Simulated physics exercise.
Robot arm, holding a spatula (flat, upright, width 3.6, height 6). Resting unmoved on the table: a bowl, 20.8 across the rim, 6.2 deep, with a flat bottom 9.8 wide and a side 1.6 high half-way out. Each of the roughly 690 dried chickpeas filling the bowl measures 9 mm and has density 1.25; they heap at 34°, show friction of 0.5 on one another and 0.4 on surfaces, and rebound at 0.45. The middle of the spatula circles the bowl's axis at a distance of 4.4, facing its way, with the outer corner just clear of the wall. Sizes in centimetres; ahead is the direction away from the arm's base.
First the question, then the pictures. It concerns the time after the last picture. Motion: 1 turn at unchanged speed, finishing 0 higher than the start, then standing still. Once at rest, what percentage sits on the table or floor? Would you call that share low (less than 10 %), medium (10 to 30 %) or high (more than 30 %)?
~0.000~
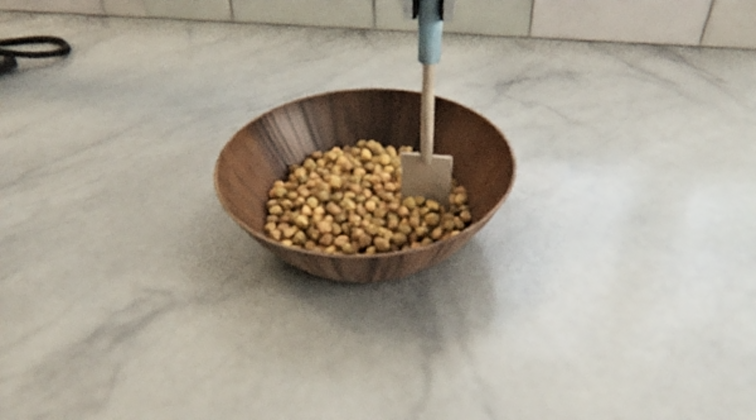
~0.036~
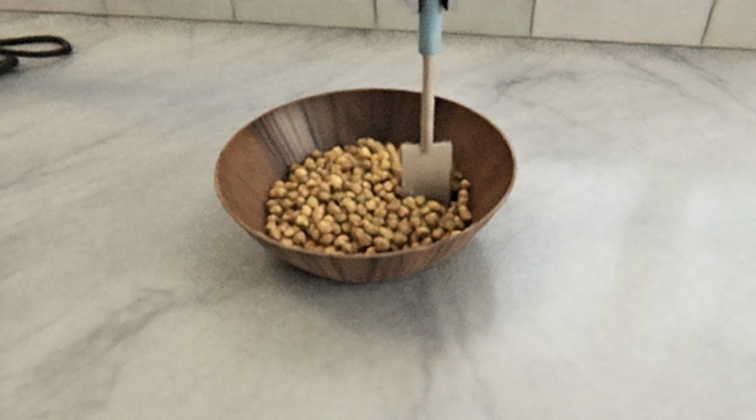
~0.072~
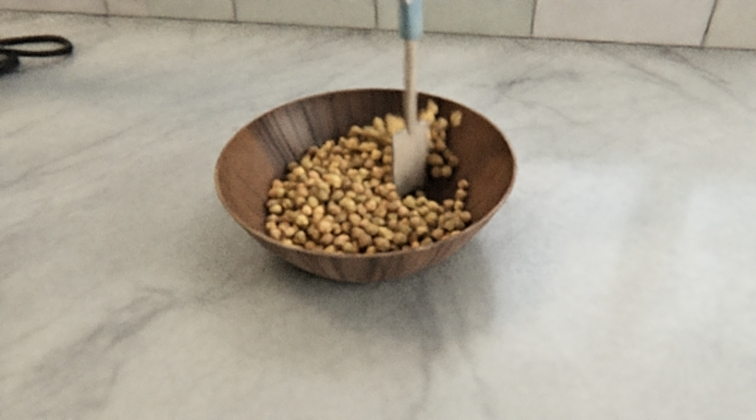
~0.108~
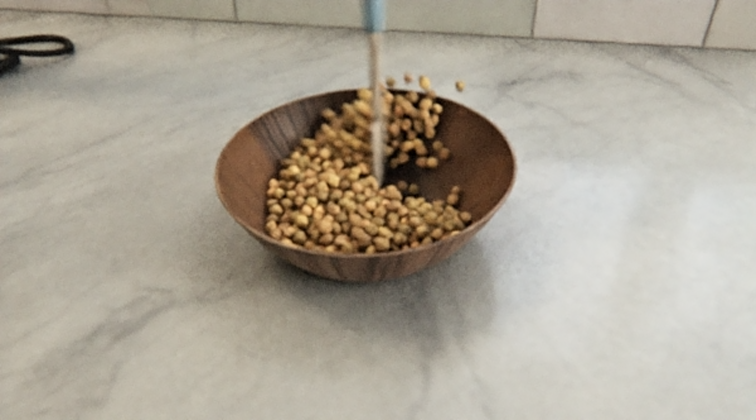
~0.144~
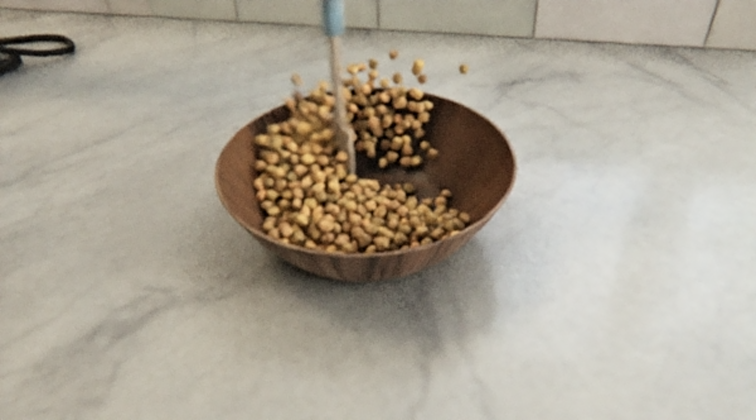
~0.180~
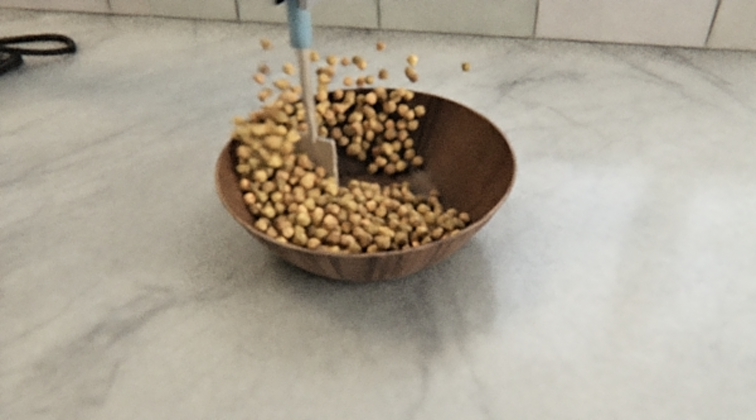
I would call it medium.
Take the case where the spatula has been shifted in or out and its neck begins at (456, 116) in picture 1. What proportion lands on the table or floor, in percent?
About 15 percent ends up on the table or floor.
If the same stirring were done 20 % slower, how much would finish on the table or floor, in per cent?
Estimated share: About 5 per cent.
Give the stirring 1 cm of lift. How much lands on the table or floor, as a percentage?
I'd put it at about 15 per cent.
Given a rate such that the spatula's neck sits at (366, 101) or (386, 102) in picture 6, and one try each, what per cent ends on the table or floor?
Near 0 in a hundred for the first and near 0 in a hundred for the second.
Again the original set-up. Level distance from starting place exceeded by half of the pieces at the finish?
Roughly 7 cm.
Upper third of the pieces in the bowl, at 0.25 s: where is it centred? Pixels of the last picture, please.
Around pixel (281, 203).
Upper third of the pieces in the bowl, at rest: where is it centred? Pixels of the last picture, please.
Close to (434, 177).
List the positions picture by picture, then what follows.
The first picture shows spatula neck at (427, 137), 0° round; upper third of the load around (366, 195), from x 270 to 465, top at y 145; 686 in the bowl.
The second picture shows spatula neck at (427, 127), 17° round; upper third of the load around (374, 188), from x 270 to 465, top at y 145.
The third picture shows spatula neck at (410, 109), 54° round; upper third of the load around (373, 165), from x 270 to 465, top at y 110.
The fourth picture shows spatula neck at (376, 101), 92° round; upper third of the load around (360, 148), from x 270 to 465, top at y 80; 685 in the bowl, 1 in flight or on the tool.
The fifth picture shows spatula neck at (339, 104), 129° round; upper third of the load around (324, 137), from x 260 to 465, top at y 55; 681 in the bowl, 5 in flight or on the tool.
The sixth picture shows spatula neck at (310, 118), 167° round; upper third of the load around (292, 133), from x 240 to 465, top at y 45; 665 in the bowl, 21 in flight or on the tool.
After 0.25 s, 236° round, highest piece 13 above the table; 631 in the bowl, 6 on the table or floor, 49 in flight or on the tool.
After 0.31 s, 305° round, highest piece 11 above the table; 594 in the bowl, 38 on the table or floor, 54 in flight or on the tool.
After 0.54 s, 0° round, highest piece 6 above the table; 546 in the bowl, 139 on the table or floor, 1 in flight or on the tool.
After 1.24 s, 0° round, highest piece 6 above the table; 546 in the bowl, 140 on the table or floor.
At rest, 546 in the bowl, 140 on the table or floor. That is 20 % on the table or floor.
